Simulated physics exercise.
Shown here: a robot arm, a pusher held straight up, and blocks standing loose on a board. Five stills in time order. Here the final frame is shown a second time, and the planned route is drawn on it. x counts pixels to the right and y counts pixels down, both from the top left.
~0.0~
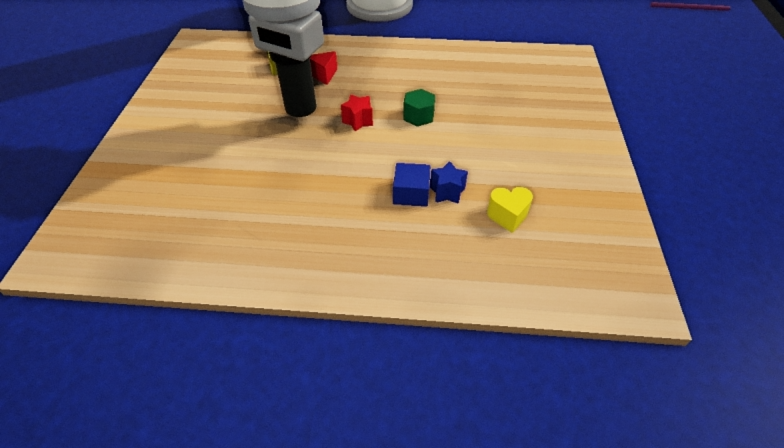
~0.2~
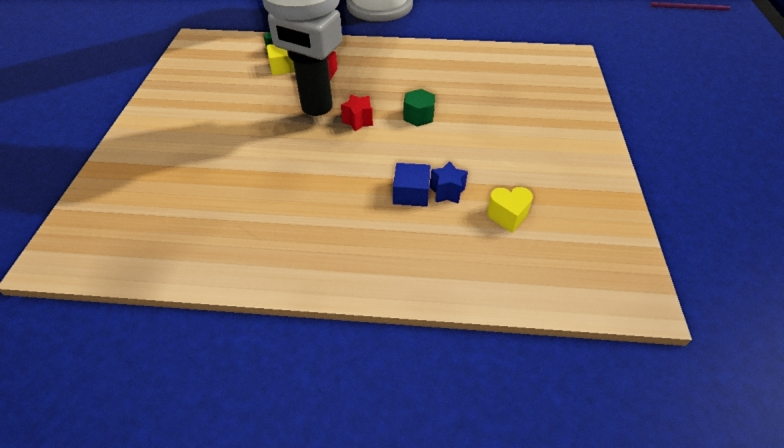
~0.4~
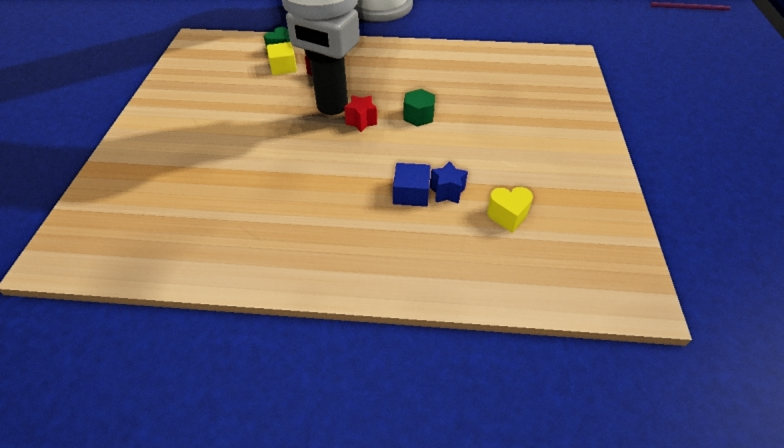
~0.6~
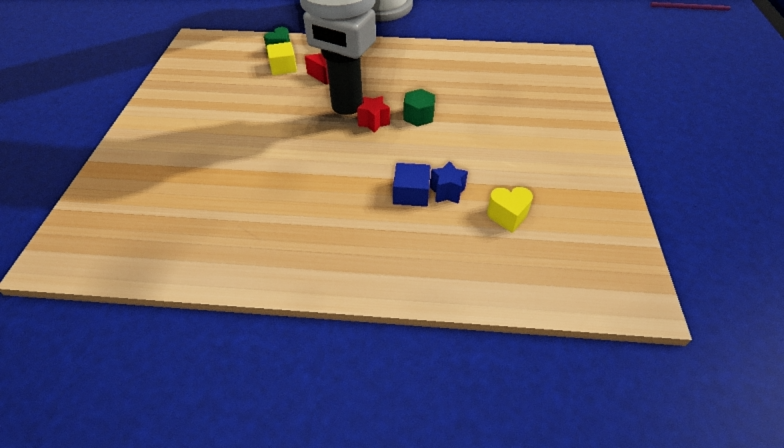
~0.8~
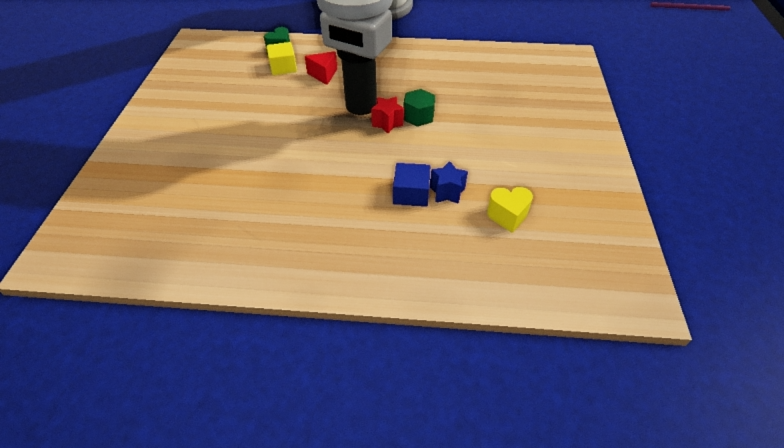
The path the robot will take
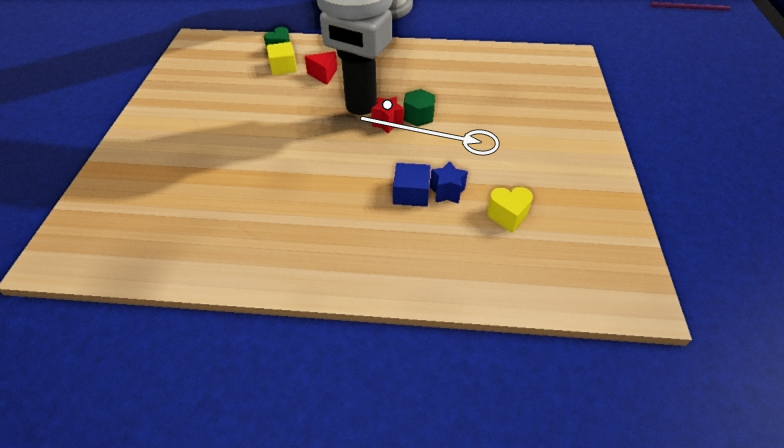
The clip opens with a robot arm's upright black pusher left of a red star on a wooden board scattered with colored blocks. The pusher slides right, reaches the star, and pushes it a short way right until it sits beside the green hexagon, while the other blocks stay still.
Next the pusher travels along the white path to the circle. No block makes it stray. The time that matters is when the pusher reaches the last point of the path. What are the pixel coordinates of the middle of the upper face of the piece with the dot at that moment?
The top centre is at (513, 130).
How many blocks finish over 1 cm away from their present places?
Blocks that move over 1 cm: Two.
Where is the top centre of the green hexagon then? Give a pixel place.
Answer: (449, 97).
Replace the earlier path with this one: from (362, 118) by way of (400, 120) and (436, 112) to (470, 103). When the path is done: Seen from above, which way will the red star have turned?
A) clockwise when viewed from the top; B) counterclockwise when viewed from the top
My answer is option A.
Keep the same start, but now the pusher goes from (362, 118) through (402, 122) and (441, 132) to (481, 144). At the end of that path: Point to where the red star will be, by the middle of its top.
So, by the moment the path ends, you'll find the top centre of the red star at (513, 131).
The line goes from (362, 118) to (481, 142); the dot is on the red star.
What follows on the original path. One third of the way, pusher (401, 114); red star (428, 113); green hexagon (446, 97), turned 55° anticlockwise.
Two thirds of the way, pusher (441, 122); red star (470, 122); green hexagon (449, 97), turned 70° anticlockwise.
At the end, pusher (483, 130); red star (513, 130); green hexagon (449, 97), turned 70° anticlockwise; blue star unmoved.
